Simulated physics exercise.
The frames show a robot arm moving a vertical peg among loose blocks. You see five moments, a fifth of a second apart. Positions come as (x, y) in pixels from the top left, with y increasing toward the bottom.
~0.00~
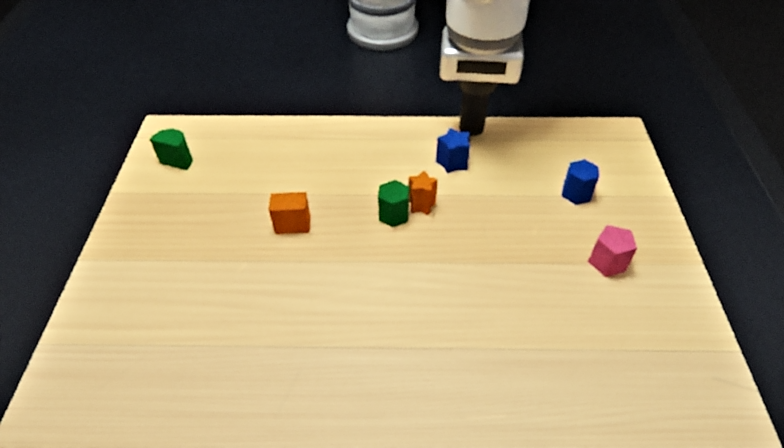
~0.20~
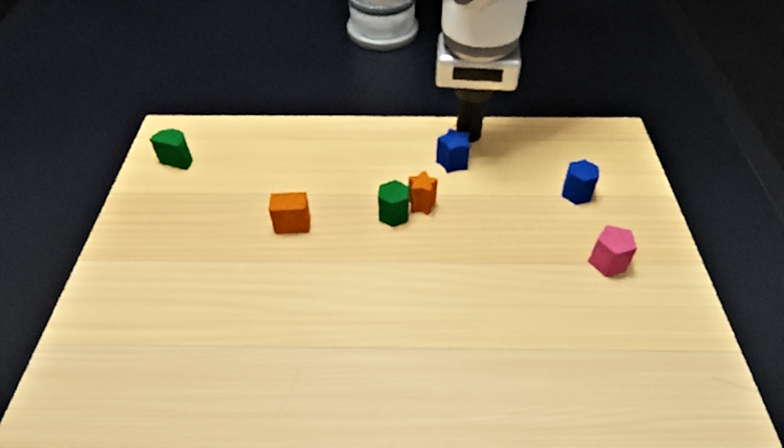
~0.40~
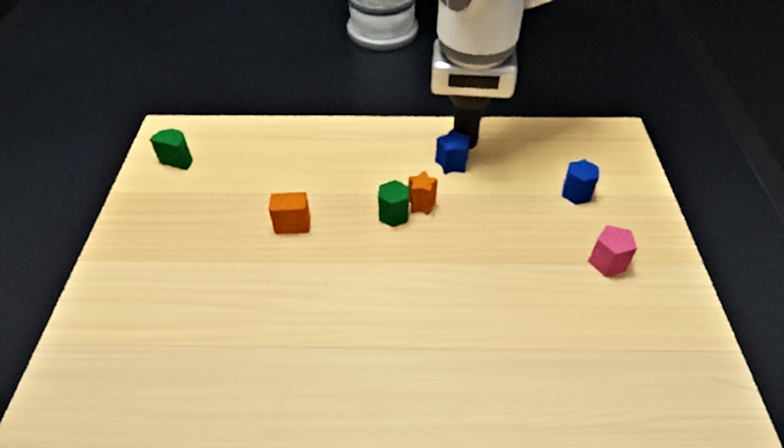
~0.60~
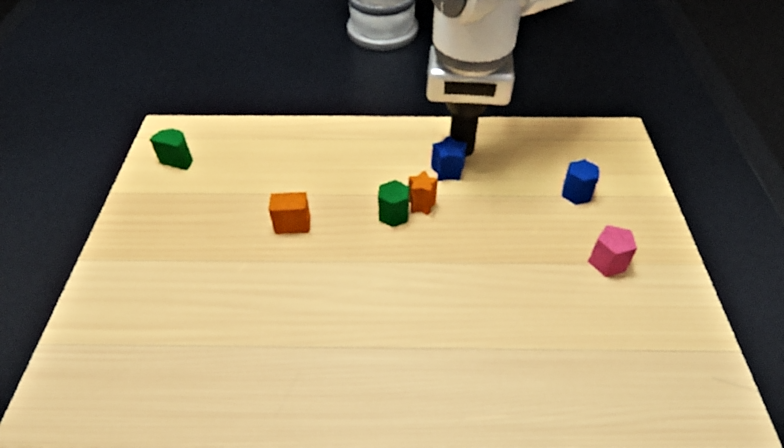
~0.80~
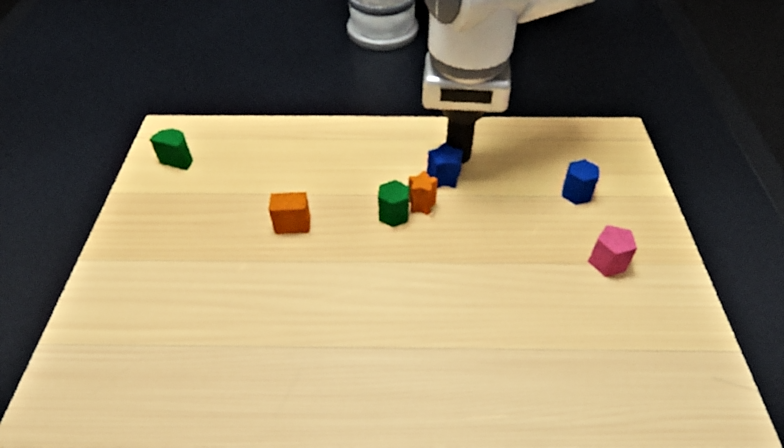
A robot arm reaches down with a dark vertical peg over the far edge of a pale wooden table, seen from above at a fixed angle against a dark floor. A blue star block sits near the peg, with green and orange blocks at centre and left, and blue and pink ones at right. The peg slides slightly left and nearer, pushing the blue star toward the orange star while the other blocks stay still.
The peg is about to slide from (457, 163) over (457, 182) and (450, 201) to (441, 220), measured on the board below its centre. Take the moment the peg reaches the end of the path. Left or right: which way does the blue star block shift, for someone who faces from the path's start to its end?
Facing from start to end, it will go to the right.
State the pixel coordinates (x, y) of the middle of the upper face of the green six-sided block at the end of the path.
Put as a pixel place, it's (364, 202).
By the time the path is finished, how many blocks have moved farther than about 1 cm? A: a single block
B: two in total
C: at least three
The one that fits is C, at least three.
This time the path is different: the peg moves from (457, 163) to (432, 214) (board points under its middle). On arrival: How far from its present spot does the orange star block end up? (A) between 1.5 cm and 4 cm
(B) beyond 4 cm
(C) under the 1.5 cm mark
That would be B.
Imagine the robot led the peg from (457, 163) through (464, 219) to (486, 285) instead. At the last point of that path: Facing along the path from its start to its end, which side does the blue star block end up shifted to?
Goes right.
On the path given first. Halfway along, peg (455, 184); green six-sided block (387, 195); orange star block (412, 187), turned 20° anticlockwise; blue star block (431, 173), turned 35° clockwise.
At the end, peg (442, 213); green six-sided block (364, 202); orange star block (390, 194), turned 15° anticlockwise; blue star block (417, 186), turned 85° clockwise.
